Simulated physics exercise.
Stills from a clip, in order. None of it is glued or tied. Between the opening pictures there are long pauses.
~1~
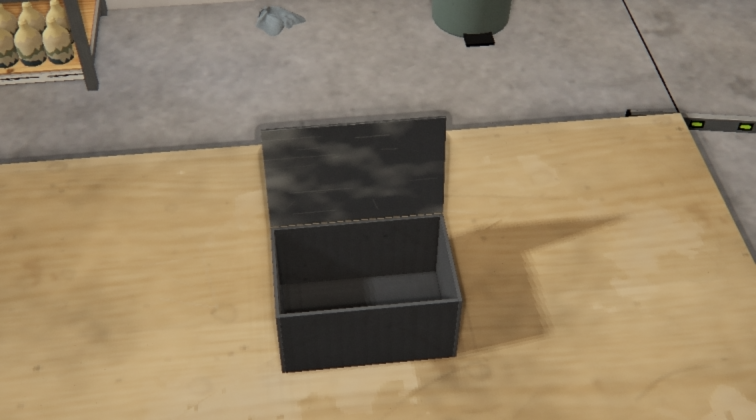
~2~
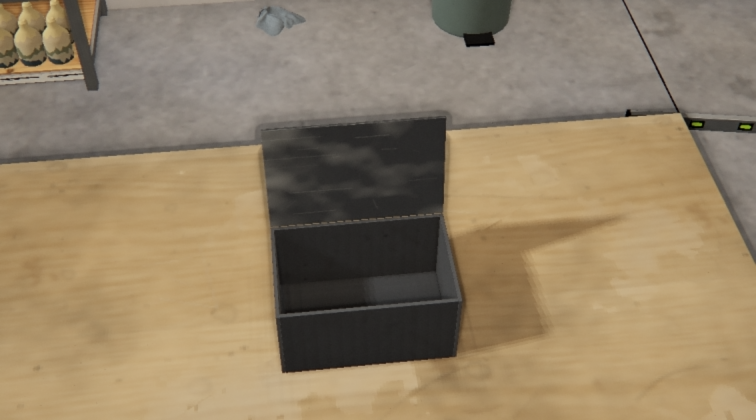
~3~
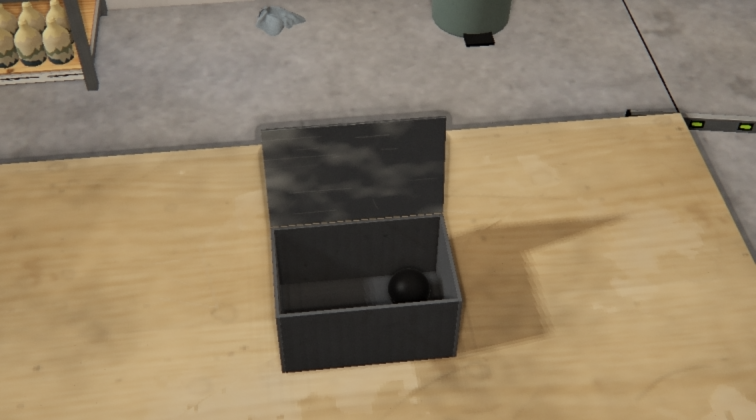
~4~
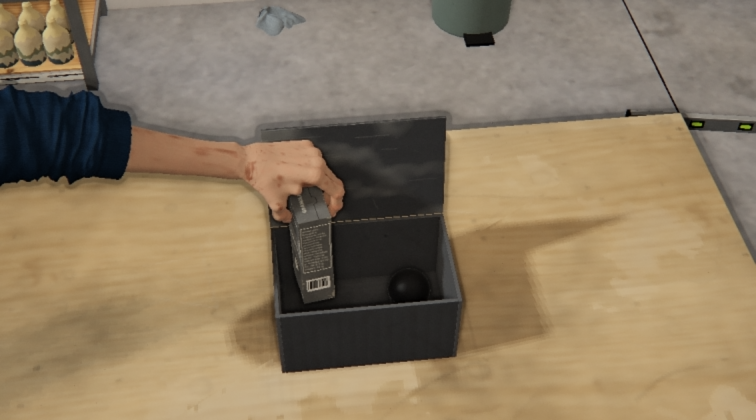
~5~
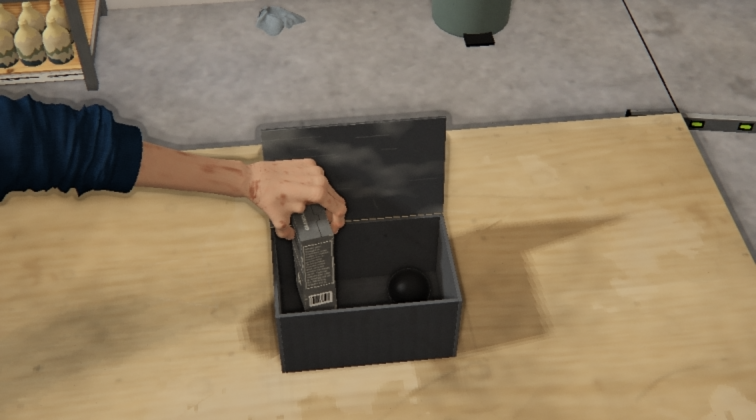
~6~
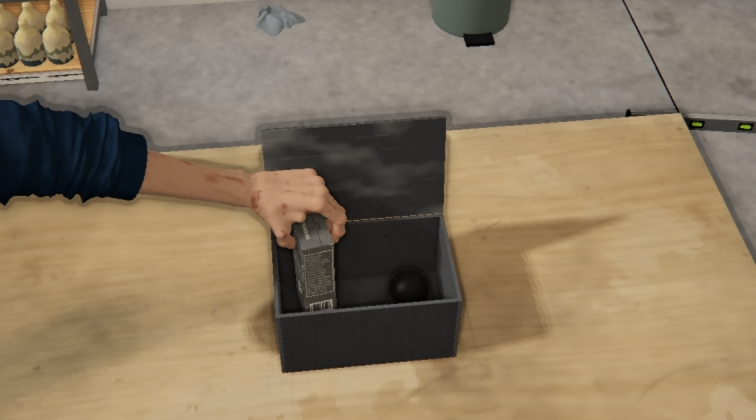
At the start, an open, dark box with its lid raised sits empty on a wooden table. A black ball then appears inside, toward the right. Next, a hand reaches in from the left holding a grey carton and lowers it slightly into the box's left side, beside the still ball.
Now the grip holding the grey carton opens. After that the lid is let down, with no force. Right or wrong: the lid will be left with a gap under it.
Right.
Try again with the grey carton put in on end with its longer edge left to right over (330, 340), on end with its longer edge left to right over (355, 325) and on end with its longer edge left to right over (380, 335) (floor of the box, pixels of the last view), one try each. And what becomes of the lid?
The lid stays up the first time, stays up the second time and stays up the third time.
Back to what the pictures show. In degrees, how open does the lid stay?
Roughly 30°.
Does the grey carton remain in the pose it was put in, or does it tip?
Once everything settles, the grey carton ends up at a slant.
Then, 1.20 s after the last picture, lid starting down.
Then, 2.10 s after the last picture, lid 65° above the rim; grey carton tipped 5° from how it was near (316, 270).
Then, 3.10 s after the last picture, lid 48° above the rim; grey carton tipped 14° from how it was near (318, 277).
Then, 3.70 s after the last picture, lid 29° above the rim; grey carton tipped 30° from how it was near (322, 290).
At rest, lid 29° above the rim; moved from the start, grey carton; black ball in place. Seen from the same camera at the end, grey carton near (321, 290).
